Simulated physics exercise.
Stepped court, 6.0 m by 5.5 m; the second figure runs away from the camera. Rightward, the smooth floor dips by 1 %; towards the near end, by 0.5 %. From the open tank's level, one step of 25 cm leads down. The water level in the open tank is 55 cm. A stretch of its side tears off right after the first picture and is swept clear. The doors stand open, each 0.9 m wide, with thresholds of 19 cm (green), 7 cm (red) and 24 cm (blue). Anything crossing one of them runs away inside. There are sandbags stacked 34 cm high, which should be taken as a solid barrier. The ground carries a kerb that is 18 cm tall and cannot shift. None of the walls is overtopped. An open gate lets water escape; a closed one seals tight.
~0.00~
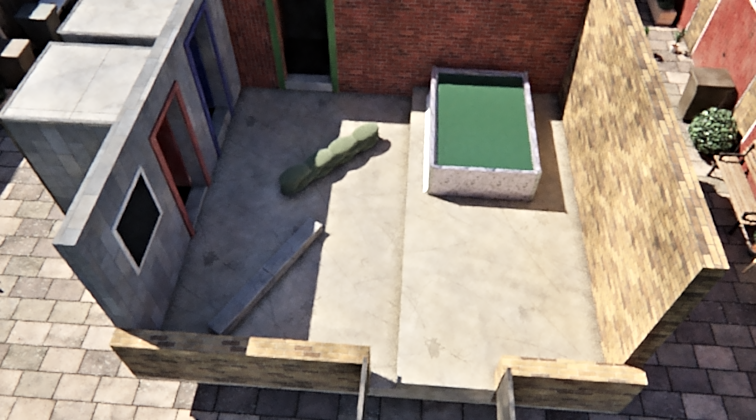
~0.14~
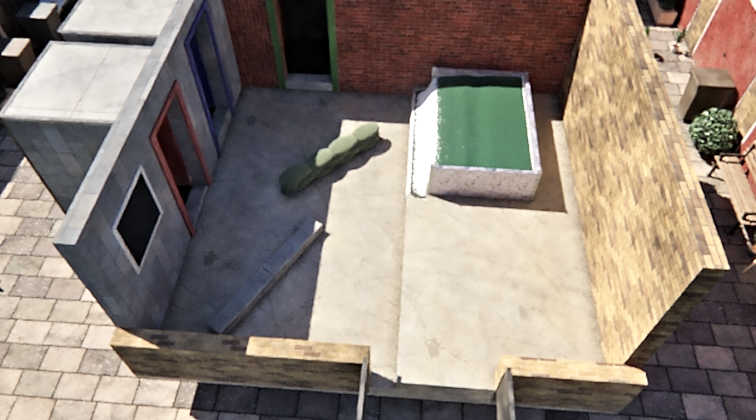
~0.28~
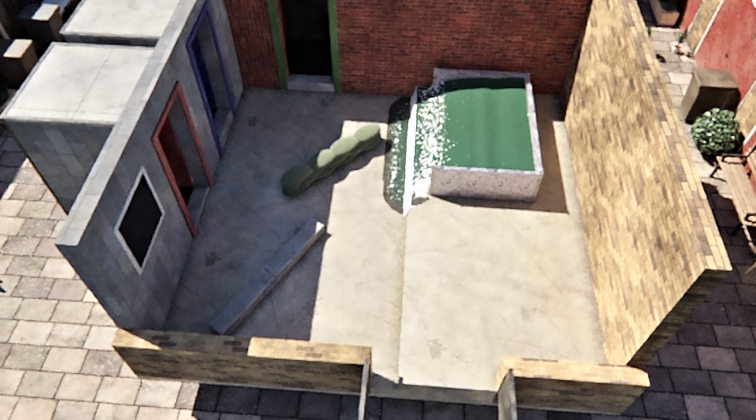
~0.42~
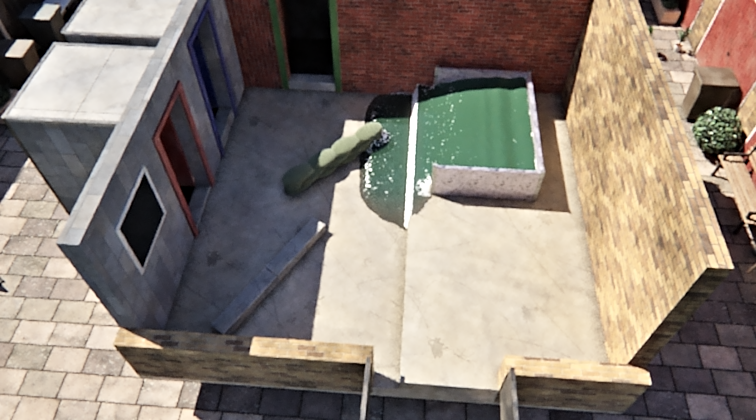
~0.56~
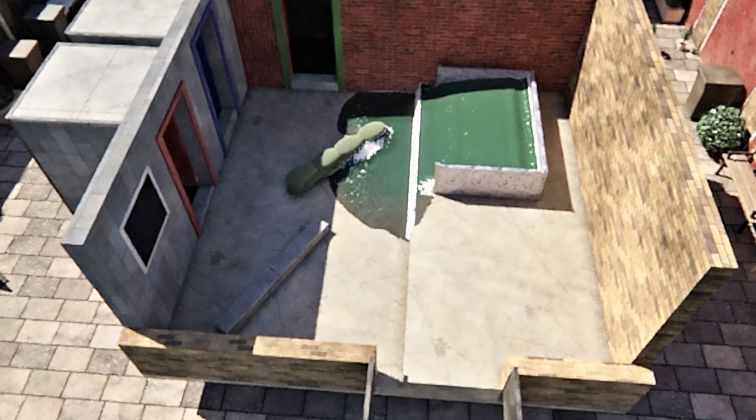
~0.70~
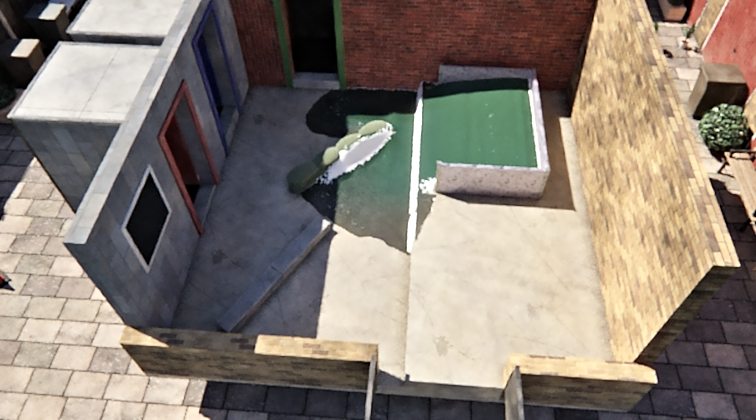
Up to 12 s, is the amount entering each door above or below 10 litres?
At the end, at the green door the water falls short of the limit, at the red door the water tops the limit, at the blue door the water falls short of the limit.
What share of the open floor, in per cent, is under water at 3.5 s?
60 %.
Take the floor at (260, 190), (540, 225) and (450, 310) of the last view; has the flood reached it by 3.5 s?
Going through the three points: Awash, then not yet touched, then not yet touched.
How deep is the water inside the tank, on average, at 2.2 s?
It averages close to 15 centimetres.
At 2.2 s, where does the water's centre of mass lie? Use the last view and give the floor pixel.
The water's centre is around (363, 162).
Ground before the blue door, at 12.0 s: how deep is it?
Close to 9.0 cm of depth.
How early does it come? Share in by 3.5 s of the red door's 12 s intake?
25 percent or so by then.
After 1.4 s water covers 30 % of the floor and is deepest (36 cm) near (384, 143); green door 15 cm at the sill, 0 L in, red door not reached, blue door 8 cm at the sill, 0 L in.
After 2.2 s water covers 45 % of the floor and is deepest (34 cm) near (163, 350); green door 14 cm at the sill, 0 L in, red door 8 cm at the sill, 0 L in, blue door 20 cm at the sill, 0 L in.
After 3.5 s water covers 60 % of the floor and is deepest (22 cm) near (163, 350); green door 9 cm at the sill, 0 L in, red door 9 cm at the sill, 16 L in, blue door 14 cm at the sill, 0 L in.
After 7.0 s water covers 60 % of the floor and is deepest (20 cm) near (339, 171); green door 8 cm at the sill, 0 L in, red door 14 cm at the sill, 44 L in, blue door 5 cm at the sill, 0 L in.
After 12.0 s water covers 60 % of the floor and is deepest (14 cm) near (314, 249); green door 9 cm at the sill, 0 L in, red door 6 cm at the sill, 67 L in, blue door 9 cm at the sill, 0 L in.
